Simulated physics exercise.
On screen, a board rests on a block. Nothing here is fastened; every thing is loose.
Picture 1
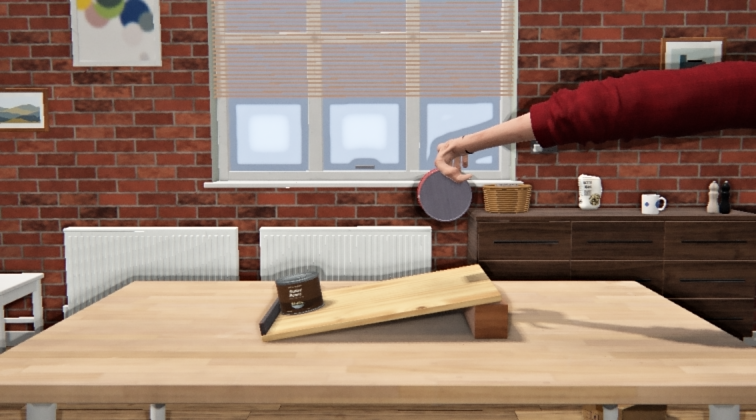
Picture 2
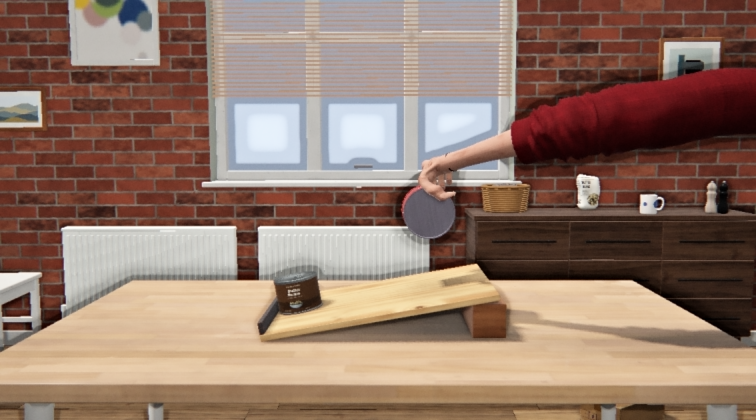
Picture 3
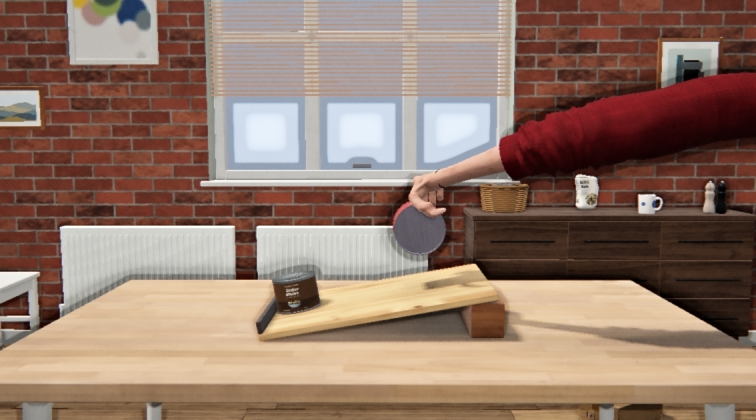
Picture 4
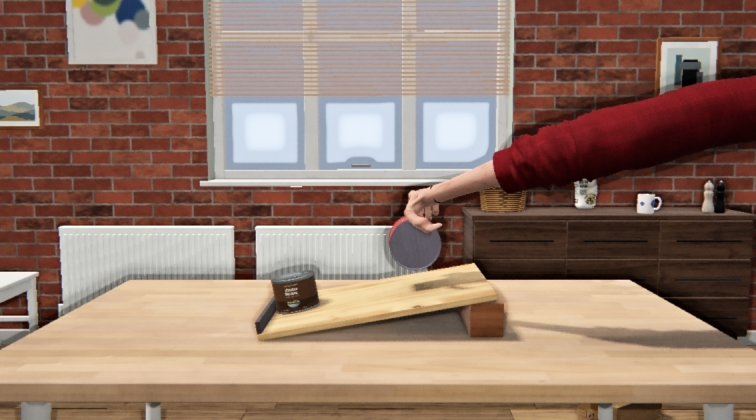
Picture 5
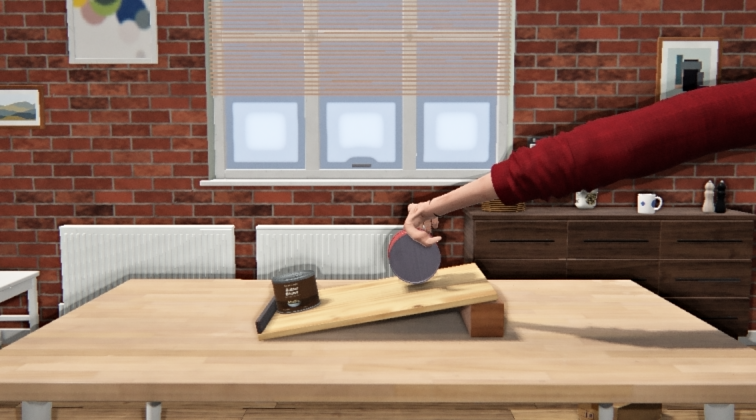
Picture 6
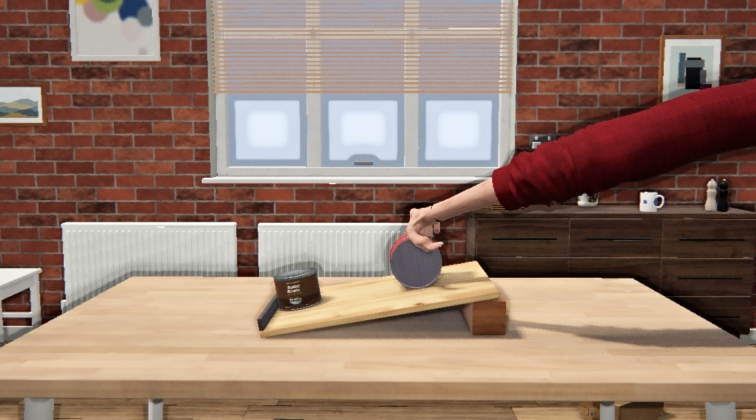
A hand lowers a round red tub onto a sloping board above a brown tub.
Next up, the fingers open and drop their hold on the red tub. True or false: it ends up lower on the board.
True.
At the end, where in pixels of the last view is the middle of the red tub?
Near pixel (341, 273).
Then, 0.40 s after the last picture, red tub rolled a little near (395, 264).
Then, 0.60 s after the last picture, red tub rolled about its own width near (359, 270).
Then, 0.70 s after the last picture, red tub rolled about its own width near (341, 273).
At rest, moved from the start, red tub; brown tub in place. Seen from the same camera at the end, red tub near (341, 273). The red tub goes downhill.
